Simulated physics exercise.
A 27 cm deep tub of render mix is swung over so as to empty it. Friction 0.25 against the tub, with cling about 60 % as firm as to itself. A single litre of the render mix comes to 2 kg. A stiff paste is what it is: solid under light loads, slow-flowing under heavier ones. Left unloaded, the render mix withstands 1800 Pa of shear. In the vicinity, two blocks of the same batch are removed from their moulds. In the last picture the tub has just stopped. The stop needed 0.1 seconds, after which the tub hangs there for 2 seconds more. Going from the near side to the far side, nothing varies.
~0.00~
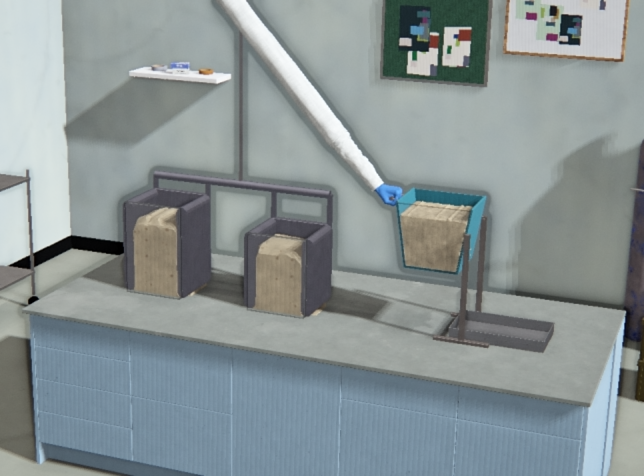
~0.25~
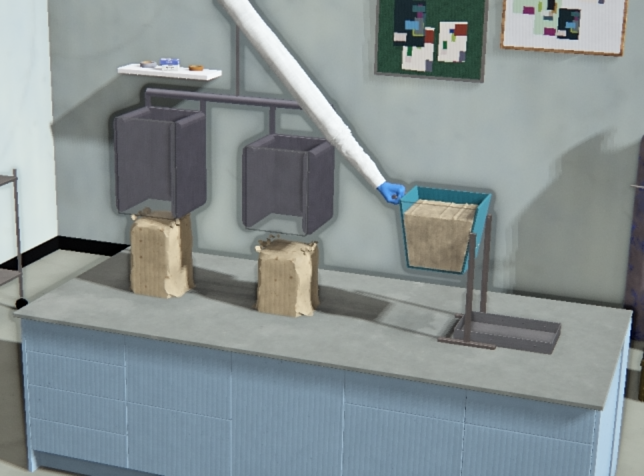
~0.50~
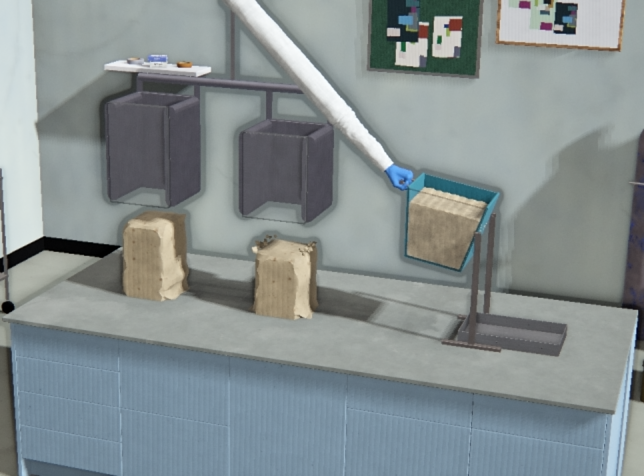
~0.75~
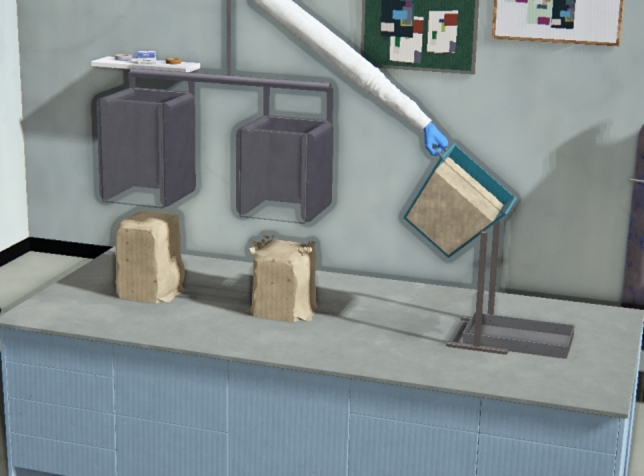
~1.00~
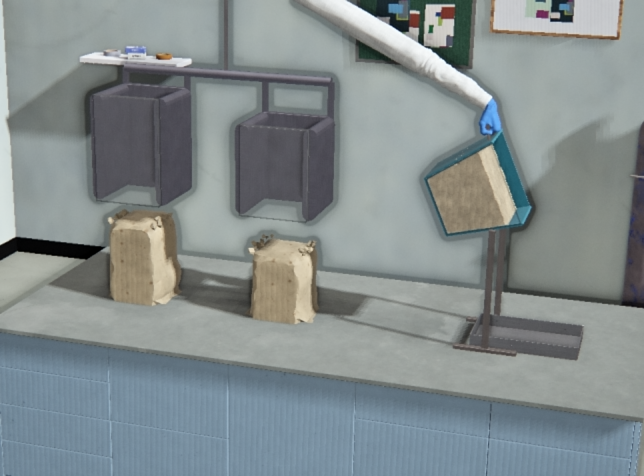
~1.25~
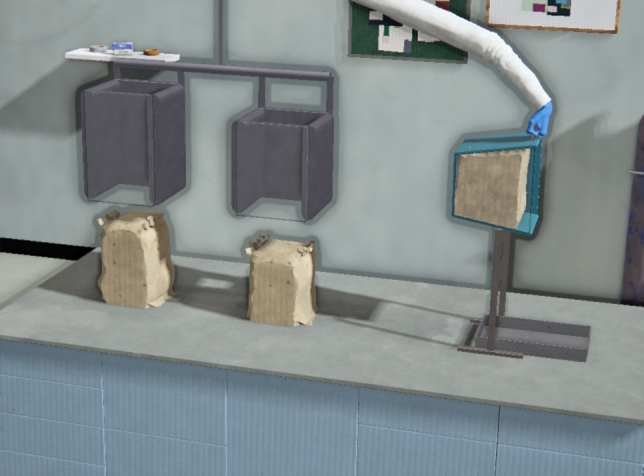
Two dark moulds rise off tan blocks on a counter, the left block settling slightly; then a white arm with a blue hand tips a teal tub rightward onto its side, the tan mix still inside.
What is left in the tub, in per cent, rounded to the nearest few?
Around 100 in every hundred.
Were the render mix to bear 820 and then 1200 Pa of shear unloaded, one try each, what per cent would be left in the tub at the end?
First 55 %, second 65 %.
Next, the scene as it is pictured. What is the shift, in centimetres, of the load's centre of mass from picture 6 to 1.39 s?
Close to 1 centimetres.
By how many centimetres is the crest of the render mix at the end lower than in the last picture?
The top ends up some 1 cm below its level in the last picture.
By 1.39 s, the tub is at 89 degrees and holds 100 %.
By 1.56 s, the tub is at 89 degrees and holds 100 %.
By 1.73 s, the tub is at 89 degrees and holds 100 %.
By 1.90 s, the tub is at 89 degrees and holds 100 %.
By 3.25 s, at the end, the tub is at 89 degrees and holds 100 %.
